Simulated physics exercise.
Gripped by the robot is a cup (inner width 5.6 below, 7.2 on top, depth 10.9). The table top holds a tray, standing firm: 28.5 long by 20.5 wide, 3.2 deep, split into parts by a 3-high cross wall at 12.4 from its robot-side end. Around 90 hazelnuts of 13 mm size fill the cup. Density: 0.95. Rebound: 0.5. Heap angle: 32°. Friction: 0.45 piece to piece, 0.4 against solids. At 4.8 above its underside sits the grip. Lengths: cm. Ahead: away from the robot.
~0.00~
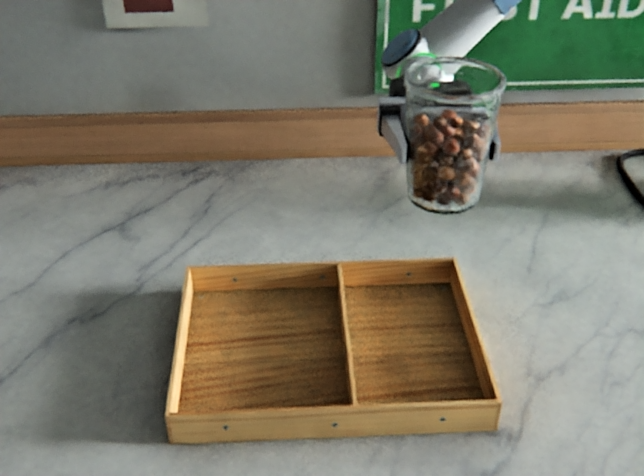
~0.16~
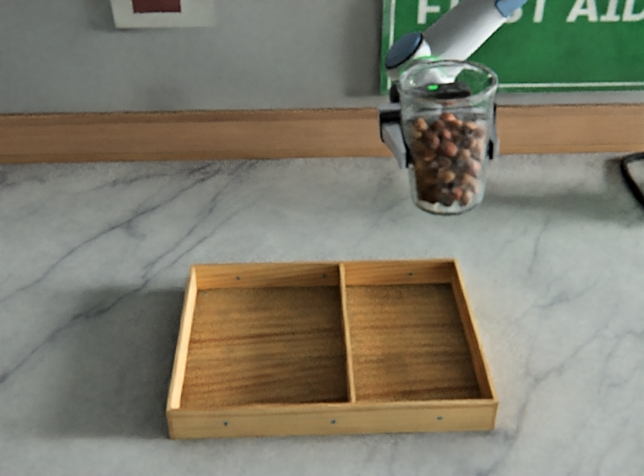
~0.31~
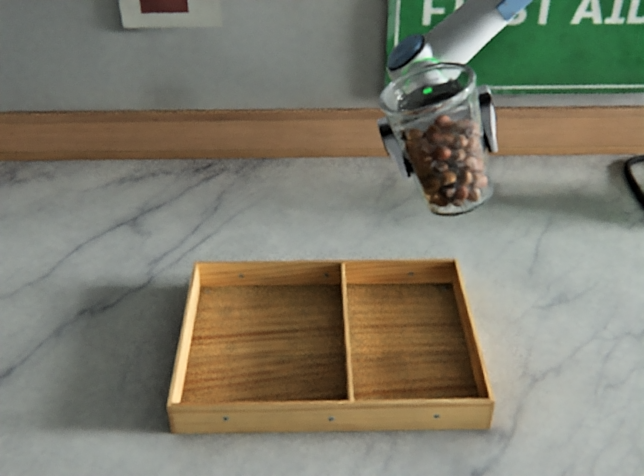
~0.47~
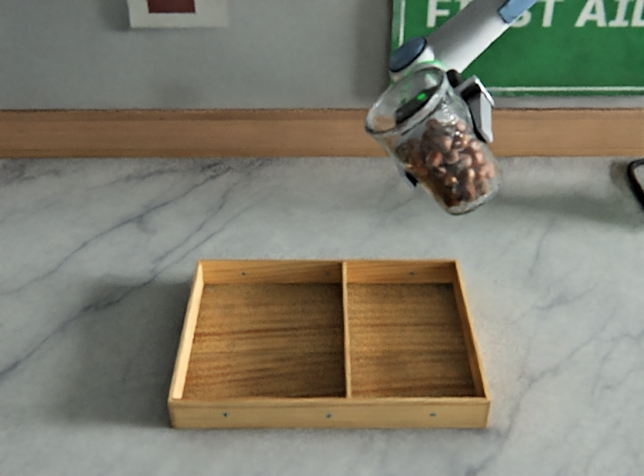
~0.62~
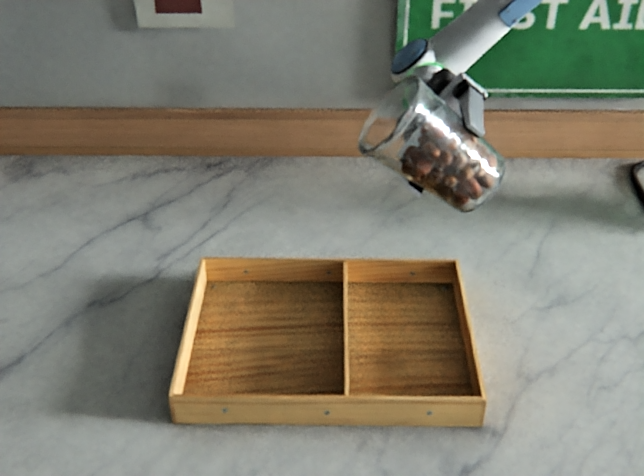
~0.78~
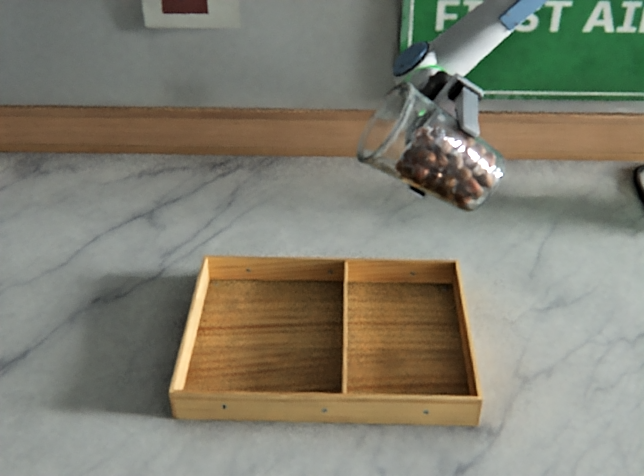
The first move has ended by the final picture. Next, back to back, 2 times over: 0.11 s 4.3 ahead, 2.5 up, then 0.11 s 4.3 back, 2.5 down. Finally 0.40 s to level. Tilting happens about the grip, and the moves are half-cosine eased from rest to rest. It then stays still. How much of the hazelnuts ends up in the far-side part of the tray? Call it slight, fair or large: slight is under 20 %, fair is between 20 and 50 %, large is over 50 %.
I would call it fair, between 20 and 50 %.
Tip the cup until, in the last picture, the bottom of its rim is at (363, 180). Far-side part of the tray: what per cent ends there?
85 percent or so.
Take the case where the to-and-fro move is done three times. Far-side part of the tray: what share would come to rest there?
35 %.
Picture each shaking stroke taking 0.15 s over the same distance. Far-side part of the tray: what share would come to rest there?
Around 10 percent.
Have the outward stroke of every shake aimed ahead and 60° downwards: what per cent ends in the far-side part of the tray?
I'd say close to 0 per cent.
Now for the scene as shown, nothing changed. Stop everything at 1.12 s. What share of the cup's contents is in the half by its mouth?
Roughly 35 %.
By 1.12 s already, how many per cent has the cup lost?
About 25 per cent.
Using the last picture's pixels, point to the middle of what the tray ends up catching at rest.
Roughly at pixel (247, 348).
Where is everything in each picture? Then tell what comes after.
The first picture shows cup middle at (449, 140), level; upper third of the load around (452, 132), from x 415 to 485, top at y 110; 89 in the cup.
The second picture shows cup middle at (447, 143), tilted 5° forward; upper third of the load around (449, 134), from x 415 to 480, top at y 115.
The third picture shows cup middle at (444, 145), tilted 20° forward; upper third of the load around (447, 136), from x 410 to 480, top at y 115.
The fourth picture shows cup middle at (440, 148), tilted 37° forward; upper third of the load around (446, 140), from x 410 to 485, top at y 120.
The fifth picture shows cup middle at (437, 151), tilted 52° forward; upper third of the load around (444, 142), from x 405 to 490, top at y 120.
The sixth picture shows cup middle at (435, 154), tilted 57° forward; upper third of the load around (440, 146), from x 400 to 490, top at y 125; 89 in the cup.
After 1.12 s, tilted 57° forward, highest piece 28 above the table; 67 in the cup, 4 in the far-side part, 18 in flight or on a rim.
After 1.45 s, tilted 21° forward, highest piece 26 above the table; 56 in the cup, 27 in the far-side part, 3 on the table or floor, 1 in the robot-side part, 2 in flight or on a rim.
After 1.82 s, level, highest piece 26 above the table; 56 in the cup, 27 in the far-side part, 4 on the table or floor, 2 in the robot-side part.
After 2.87 s, level, highest piece 26 above the table; 56 in the cup, 27 in the far-side part, 4 on the table or floor, 2 in the robot-side part.
At rest, 56 in the cup, 27 in the far-side part, 4 on the table or floor, 2 in the robot-side part. That is 30 % in the far-side part of the tray.
